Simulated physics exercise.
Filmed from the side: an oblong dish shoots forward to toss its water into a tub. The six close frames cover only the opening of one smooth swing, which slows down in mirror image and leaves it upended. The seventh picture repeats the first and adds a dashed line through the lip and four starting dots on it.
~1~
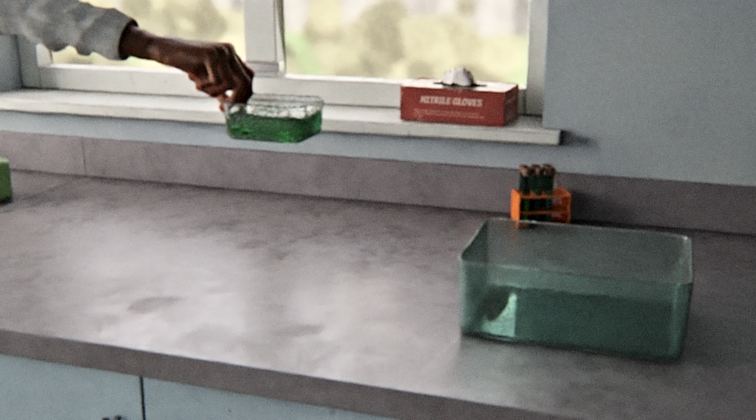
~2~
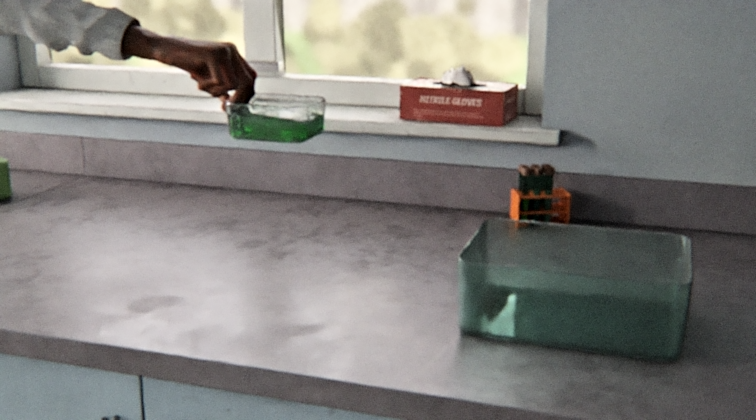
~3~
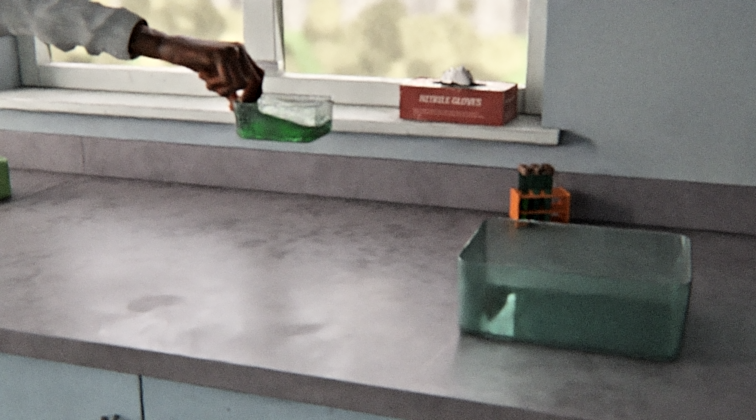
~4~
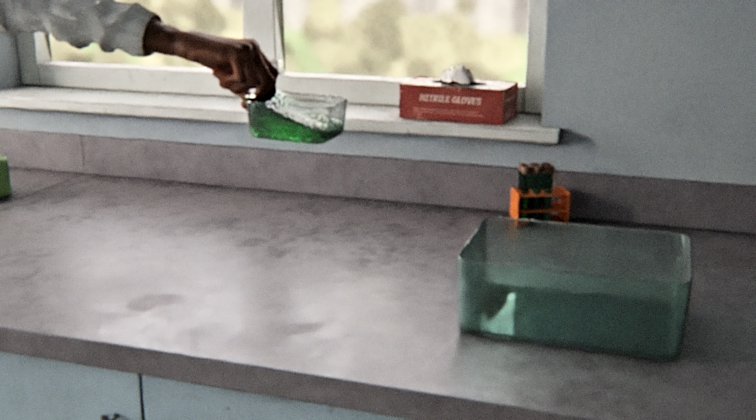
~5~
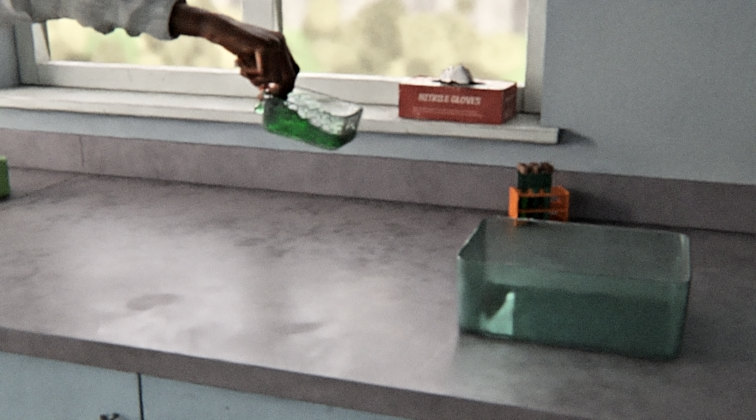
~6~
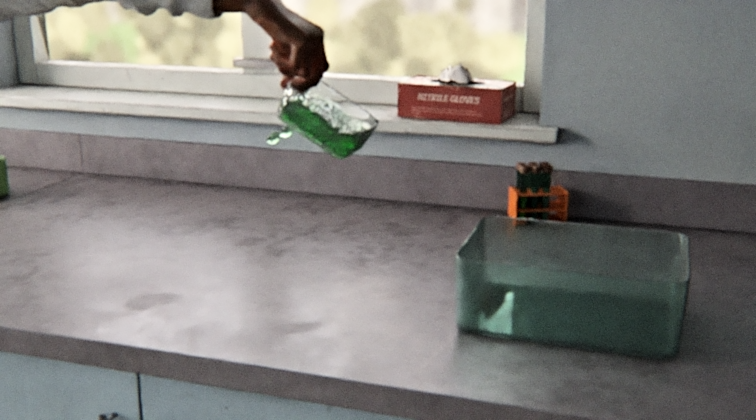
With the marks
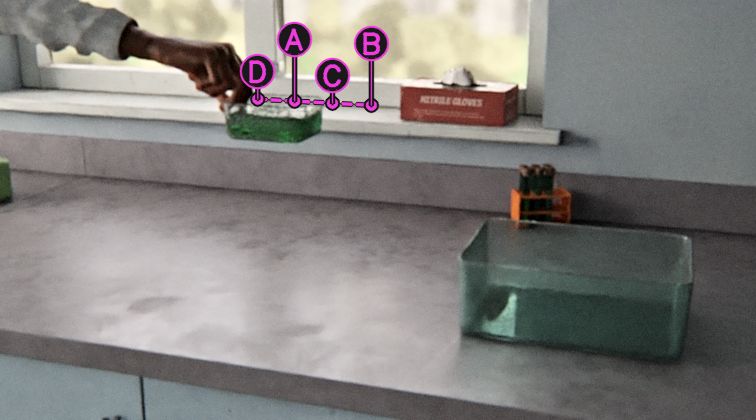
The clip opens with a hand holding a clear dish of green liquid upright above a gray counter, left of a larger tub. The hand moves the dish rightward as the liquid sloshes and slips over the rim at left, then tilts it right-side down while green drops hang beside it.
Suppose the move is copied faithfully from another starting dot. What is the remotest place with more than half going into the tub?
Dot C just does it.
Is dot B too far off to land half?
No, that is safe.
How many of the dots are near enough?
Two.
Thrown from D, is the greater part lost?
Yes.
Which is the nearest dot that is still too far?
It is A.
On the marked copy, A at (294, 101); B at (371, 105); C at (332, 103); D at (257, 99).
Choosing A, about 11 % lands in the tub, 86 % falls short and 3 % goes beside or beyond.
Choosing B, about 82 % lands in the tub, 11 % falls short and 7 % goes beside or beyond.
Choosing C, about 73 % lands in the tub, 21 % falls short and 6 % goes beside or beyond.
Choosing D, about 0 % lands in the tub, 98 % falls short.
